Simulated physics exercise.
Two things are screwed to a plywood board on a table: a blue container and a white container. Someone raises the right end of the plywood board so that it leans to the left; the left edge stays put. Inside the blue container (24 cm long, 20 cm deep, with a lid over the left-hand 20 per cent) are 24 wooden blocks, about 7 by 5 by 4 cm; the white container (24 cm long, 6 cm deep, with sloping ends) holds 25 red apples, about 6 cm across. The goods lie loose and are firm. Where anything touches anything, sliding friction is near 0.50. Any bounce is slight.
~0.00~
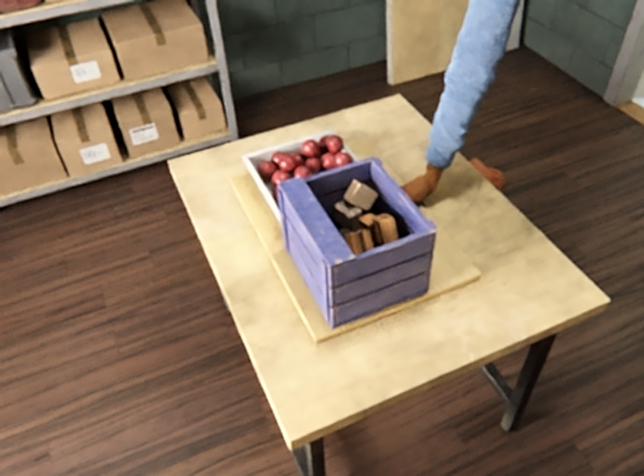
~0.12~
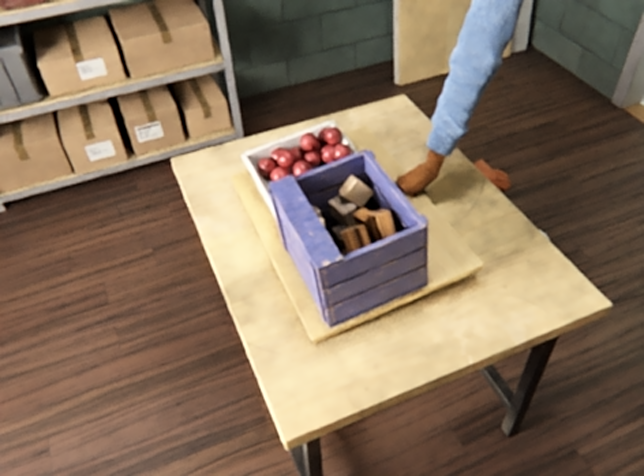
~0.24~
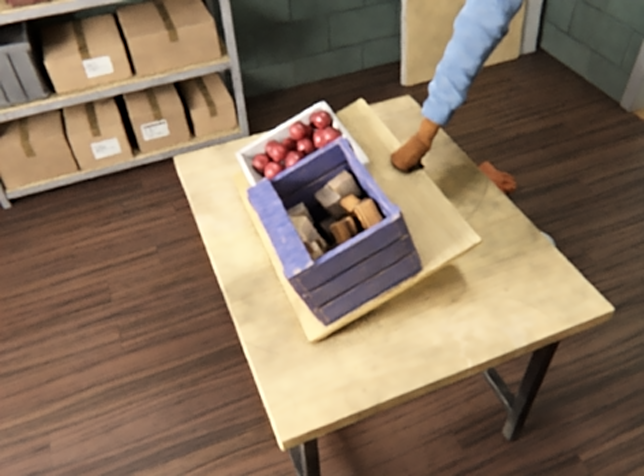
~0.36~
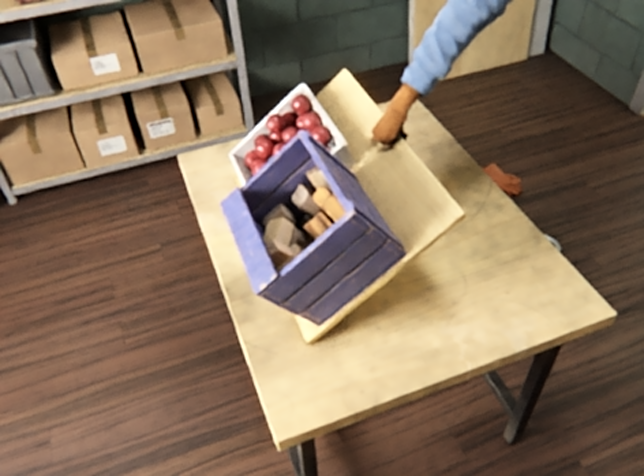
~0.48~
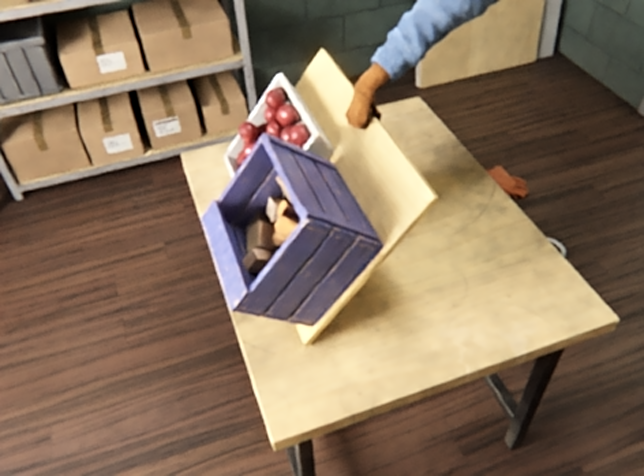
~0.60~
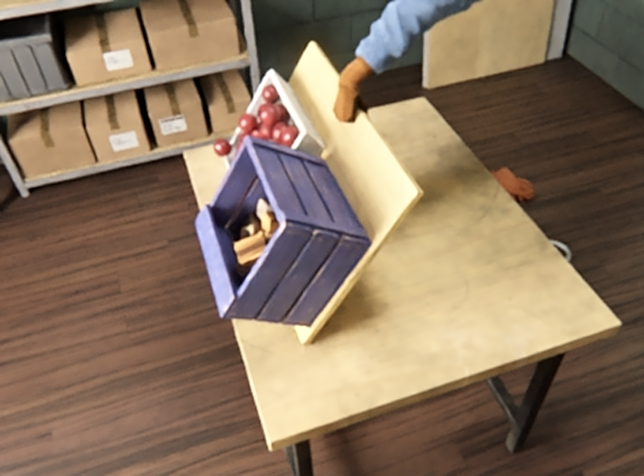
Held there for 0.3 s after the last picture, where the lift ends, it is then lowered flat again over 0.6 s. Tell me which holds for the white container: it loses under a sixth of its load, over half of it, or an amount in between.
Spillage: Moderate, a sixth to half.
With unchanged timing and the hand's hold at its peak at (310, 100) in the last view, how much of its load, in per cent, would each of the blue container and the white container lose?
In that setup the blue container sheds 0 per cent of its load, while the white container sheds 80 per cent.
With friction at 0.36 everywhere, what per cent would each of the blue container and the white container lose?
Blue container 0, white container 20 per cent.
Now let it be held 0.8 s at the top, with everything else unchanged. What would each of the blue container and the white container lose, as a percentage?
Blue container: 0%, white container: 30%.
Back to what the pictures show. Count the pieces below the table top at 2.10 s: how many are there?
It comes to near 5.
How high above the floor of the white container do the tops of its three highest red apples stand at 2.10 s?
Near 6 centimetres, I'd say.
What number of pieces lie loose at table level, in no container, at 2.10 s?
Near 2, give or take.
After 0.84 s, tilt 56°; 0 of 24 out of the blue container and 4 of 25 out of the white container.
After 1.14 s, tilt 36°; 0 of 24 out of the blue container and 7 of 25 out of the white container.
After 1.56 s, tilt 0°; 0 of 24 out of the blue container and 7 of 25 out of the white container.
Final count (at 2.10 s), 0 of 24 out of the blue container and 7 of 25 out of the white container. Asked share, 7 of 25, 28 per cent.
